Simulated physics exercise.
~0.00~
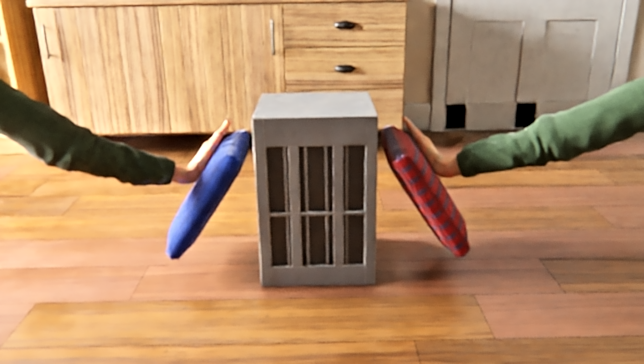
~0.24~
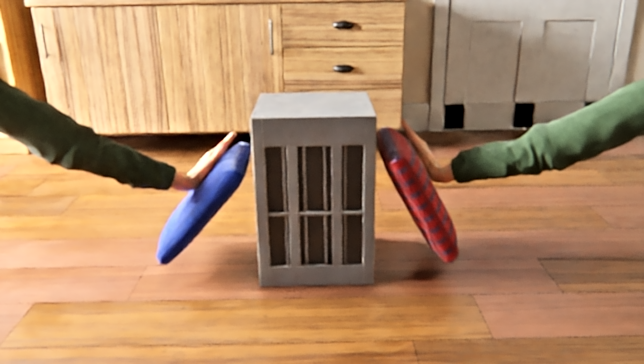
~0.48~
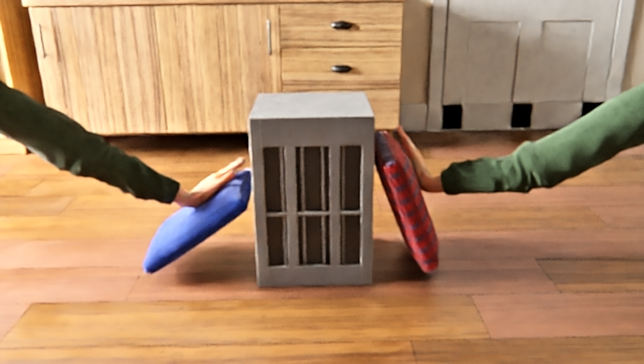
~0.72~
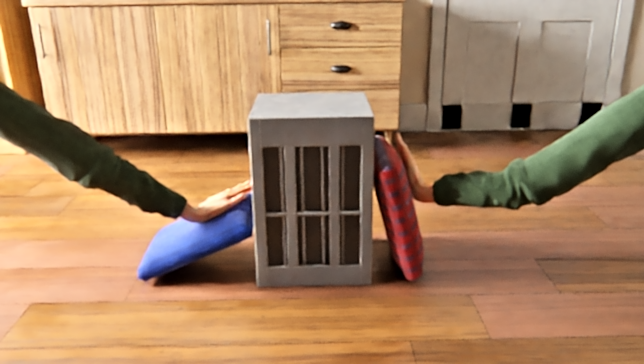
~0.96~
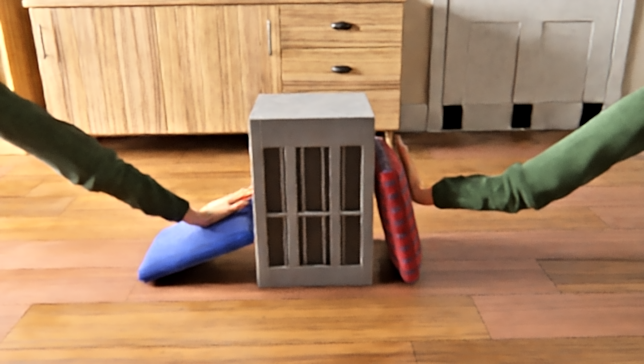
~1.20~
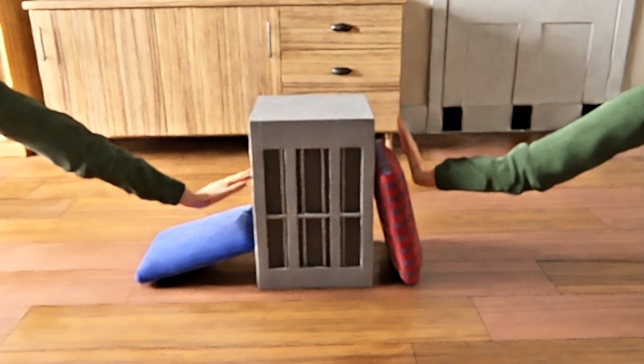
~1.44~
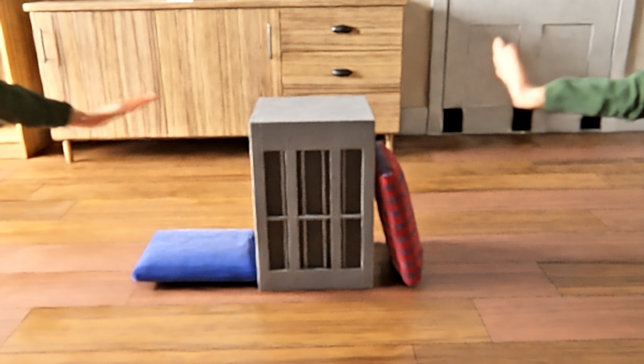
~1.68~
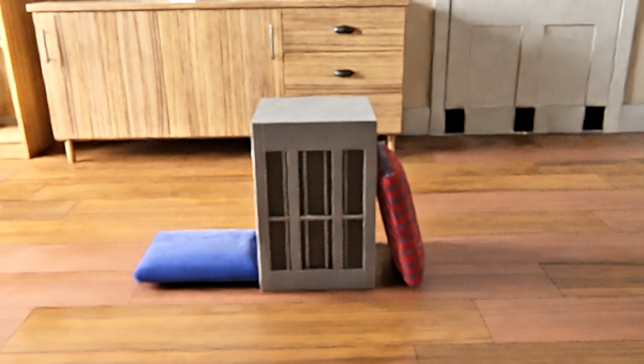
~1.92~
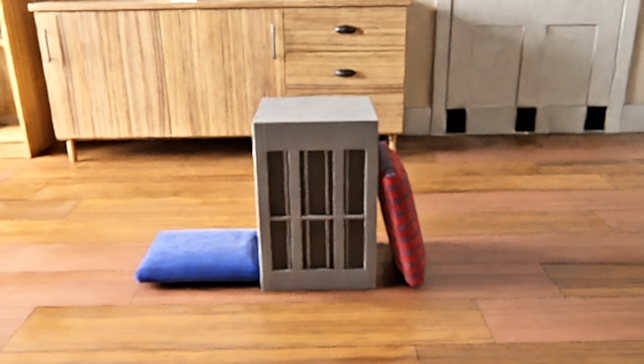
A blue soft bag on the left and a red checked cushion on the right are held on edge against a grey crate on a wooden floor, seen from the front by a slightly swaying camera, with a wooden cabinet behind. Two hands in green sleeves, one from each side, guide them inward. The blue bag tilts lower beside the crate while the red cushion swings closer to upright. The hands let go and draw back out of view. The blue bag slumps flat on the floor, and the red cushion stays leaning against the unmoved crate.
